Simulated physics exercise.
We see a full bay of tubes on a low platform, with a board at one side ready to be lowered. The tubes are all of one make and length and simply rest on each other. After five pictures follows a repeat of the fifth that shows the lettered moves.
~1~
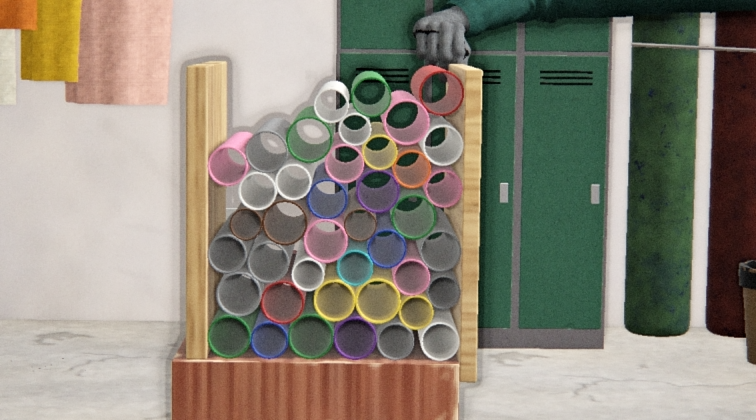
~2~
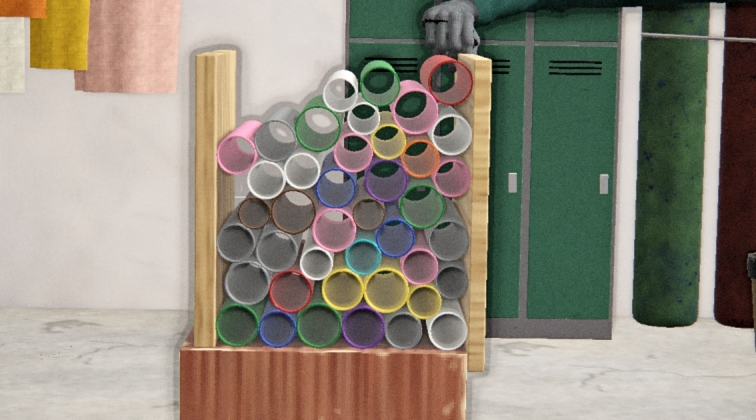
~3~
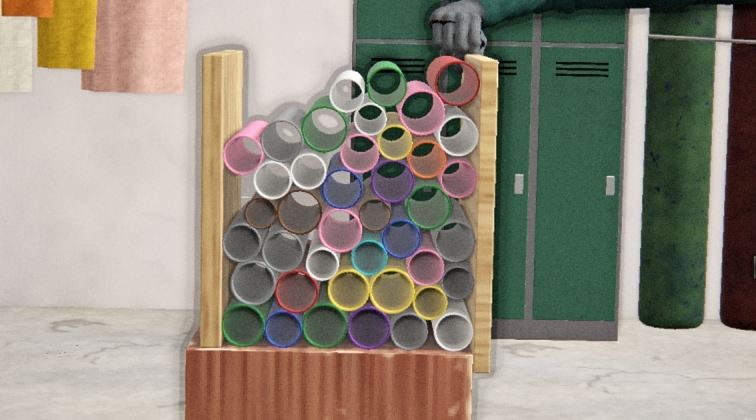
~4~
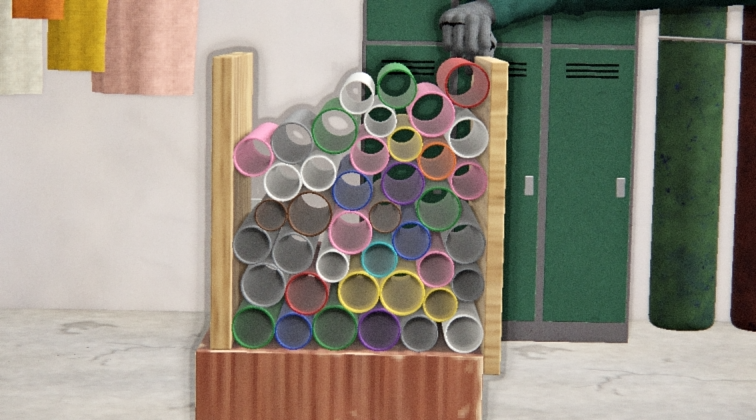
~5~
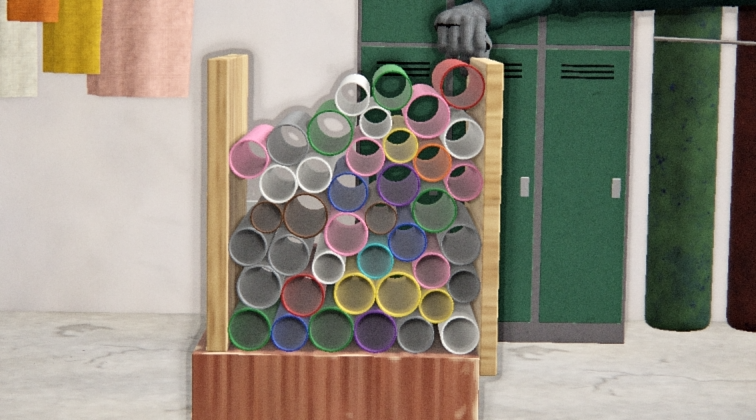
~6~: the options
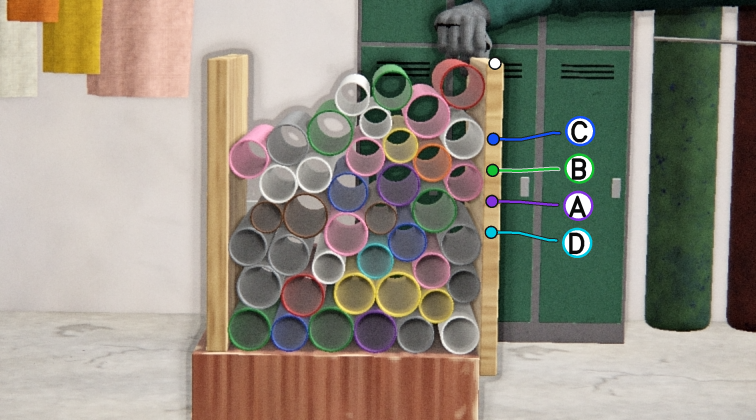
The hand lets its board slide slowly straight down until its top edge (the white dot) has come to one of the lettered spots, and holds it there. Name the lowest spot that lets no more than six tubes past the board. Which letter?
It can be let down to A.
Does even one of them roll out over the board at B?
Yes, at B.
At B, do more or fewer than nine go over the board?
Fewer than nine.
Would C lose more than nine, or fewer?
Fewer than nine.
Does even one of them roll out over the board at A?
At A: Yes.
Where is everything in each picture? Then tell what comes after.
A yellow tube (335, 301); a white tube (308, 275); a brown tube (360, 225), in the first picture.
A brown tube (369, 214); a blue tube (336, 189), in the second picture.
A white tube (308, 171); a green tube (325, 129), in the third picture.
A white tube (357, 97); side board (485, 202), in the fourth picture.
A green tube (250, 330); a white tube (460, 335); a yellow tube (355, 294), in the fifth picture.
On the marked copy, A at (492, 201); B at (493, 170); C at (494, 139); D at (491, 232); the white dot at (495, 64).
Following A. Soon after the start, top of the board (484, 152).
Later, top of the board (483, 201).
In the end, top of the board (483, 201), five out over the board.
As for the rest, B one out over the board; C one out over the board; D more than six out over the board.
